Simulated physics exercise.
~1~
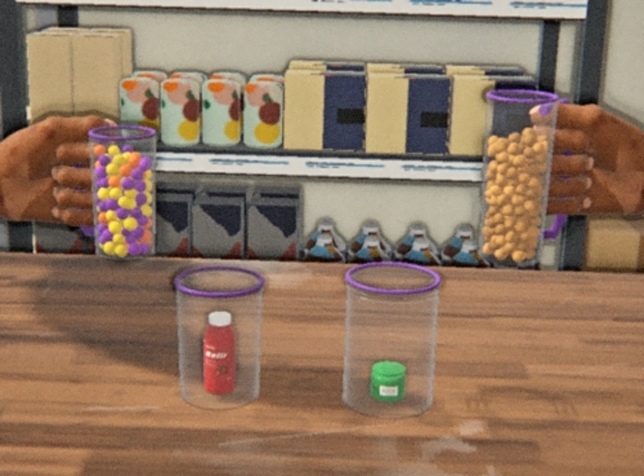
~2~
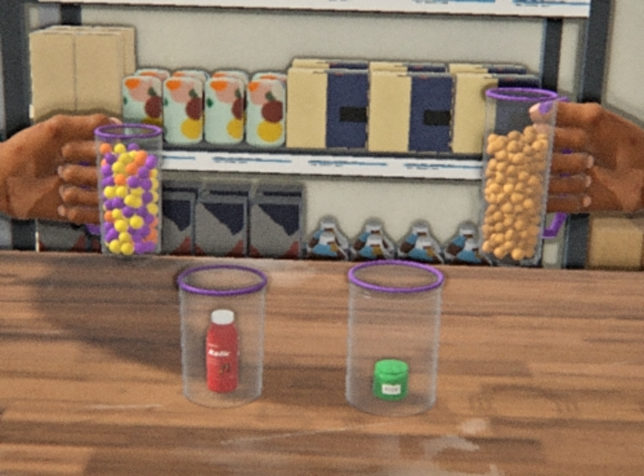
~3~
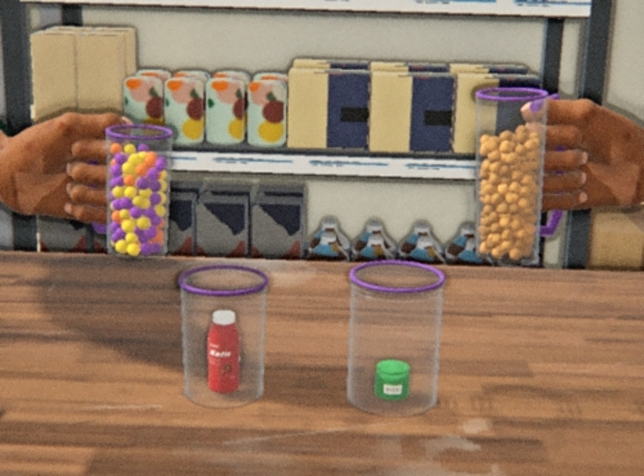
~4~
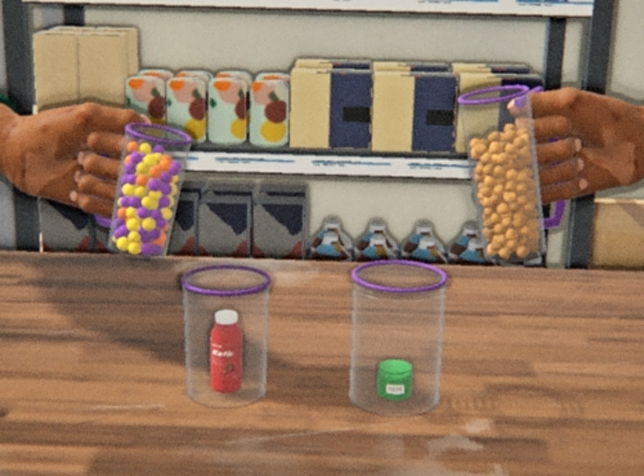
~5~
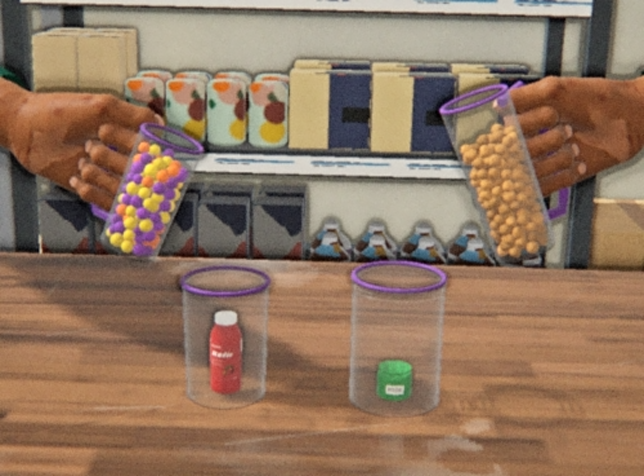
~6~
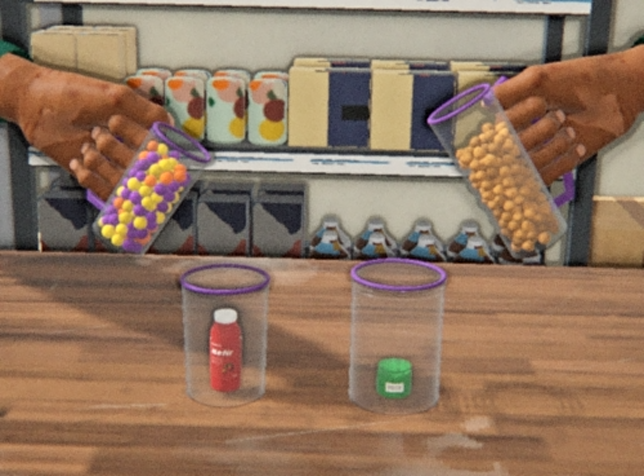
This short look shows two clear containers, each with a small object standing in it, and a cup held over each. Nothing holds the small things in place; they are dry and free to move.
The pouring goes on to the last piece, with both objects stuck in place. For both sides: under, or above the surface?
In the end left: Partly exposed; right: Fully enclosed.
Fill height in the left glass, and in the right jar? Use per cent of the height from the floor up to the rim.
Some 60 per cent left and 50 right.
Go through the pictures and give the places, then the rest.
The first picture shows small bottle in the left glass (220, 352), reaching well over half way up; left cup (124, 193), nearly full of round plastic beads; small canister in the right jar (388, 381), a quarter of its height or less; right cup (516, 178), three quarters full of roasted chickpeas.
The second picture shows left cup (130, 192), upright; right cup (515, 176), upright.
The third picture shows left cup (138, 193), tipped 3°; right cup (509, 176), tipped 3°.
The fourth picture shows left cup (148, 193), tipped 12°; right cup (505, 176), tipped 12°.
The fifth picture shows left cup (150, 194), tipped 22°; right cup (500, 176), tipped 22°.
The sixth picture shows small bottle in the left glass (226, 350); left cup (150, 192), tipped 33°; small canister in the right jar (394, 378); right cup (500, 174), tipped 33°.
Then, 0.41 s later than the last frame, left glass empty, all of its cupful still in the cup; right jar empty, all of its cupful still in the cup.
Then, 0.84 s later than the last frame, left glass nearly empty, the larger part of its cupful still in the cup; right jar empty, all of its cupful still in the cup.
Then, 1.36 s later than the last frame, left glass half full, none of its cupful still in the cup; right jar a third full, a stray few of its cupful still in the cup.
When it is over, left glass two thirds full (surface near (226, 323)), nothing beside it; right jar half full (surface near (396, 335)), one piece on the counter; the left thing is still showing; the right thing is covered.
